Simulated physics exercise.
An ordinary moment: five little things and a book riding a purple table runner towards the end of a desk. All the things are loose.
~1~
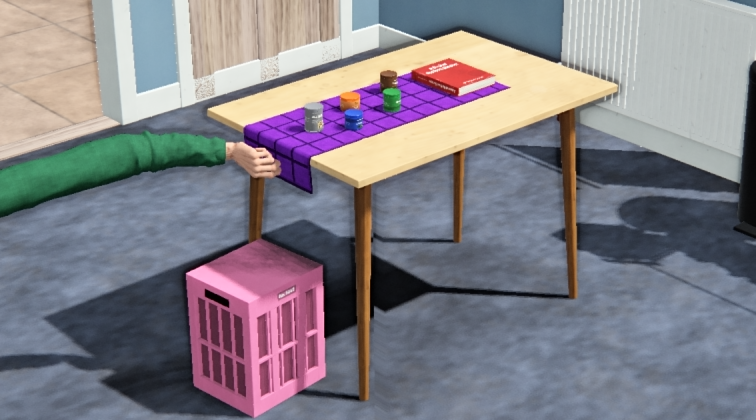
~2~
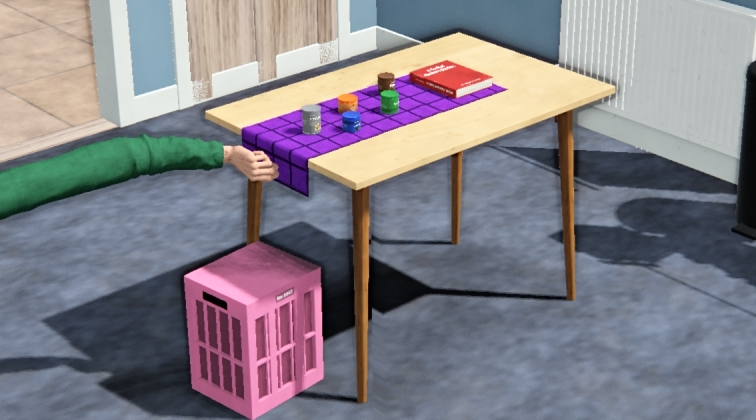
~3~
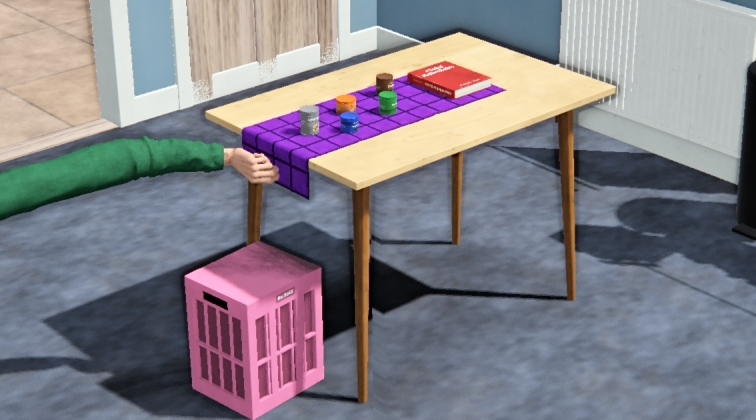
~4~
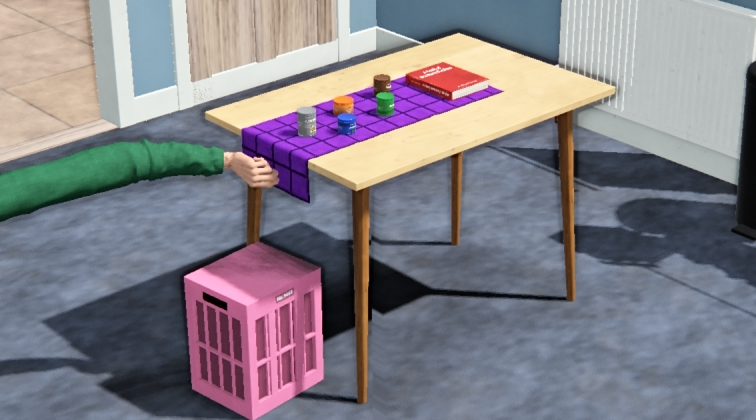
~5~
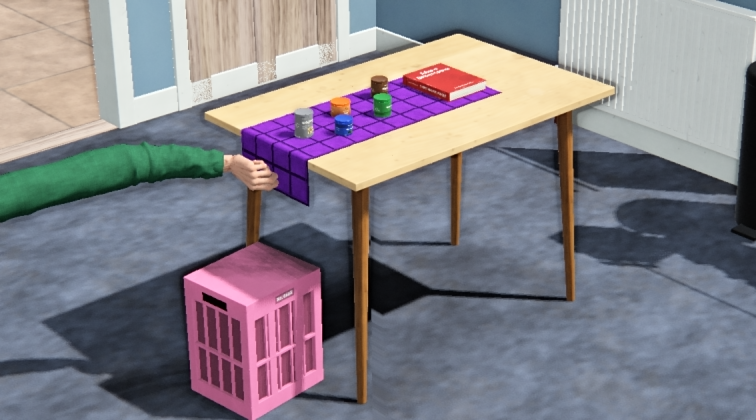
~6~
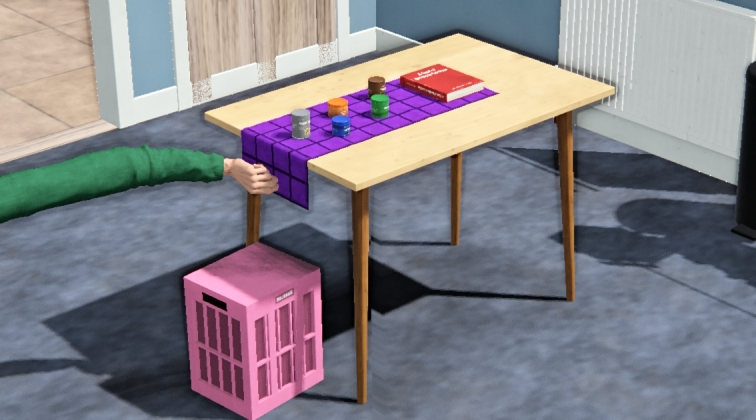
On a wooden table, a hand slowly pulls a purple runner carrying small pots and a book.
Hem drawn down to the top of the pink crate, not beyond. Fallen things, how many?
From here the drop count reads two, plain and simple.
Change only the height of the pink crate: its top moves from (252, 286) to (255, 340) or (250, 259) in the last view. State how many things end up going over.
For the first height 4, for the second 1.
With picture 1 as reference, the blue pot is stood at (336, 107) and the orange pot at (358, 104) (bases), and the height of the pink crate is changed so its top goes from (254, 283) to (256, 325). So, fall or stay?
Blue pot: Lost; orange pot: Lost.
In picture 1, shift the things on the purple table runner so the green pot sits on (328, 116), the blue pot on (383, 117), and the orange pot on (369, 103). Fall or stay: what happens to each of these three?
So the green pot leaves the top, the blue pot stays aboard, and the orange pot stays aboard.
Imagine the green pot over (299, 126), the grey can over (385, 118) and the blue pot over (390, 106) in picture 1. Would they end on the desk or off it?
In the end the green pot is no longer on top, the grey can is still on top, and the blue pot is still on top.
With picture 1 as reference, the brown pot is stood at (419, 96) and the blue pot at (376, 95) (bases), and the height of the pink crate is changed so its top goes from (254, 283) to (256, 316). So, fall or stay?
Well, the brown pot is safe, and the blue pot is safe.
Soon after, hem near (275, 213); all still up.
Then, hem near (275, 242); grey can gone.
Further on, hem on the crate; grey can and blue pot gone.
At rest, hem on the crate; grey can and blue pot gone. It carries off two.
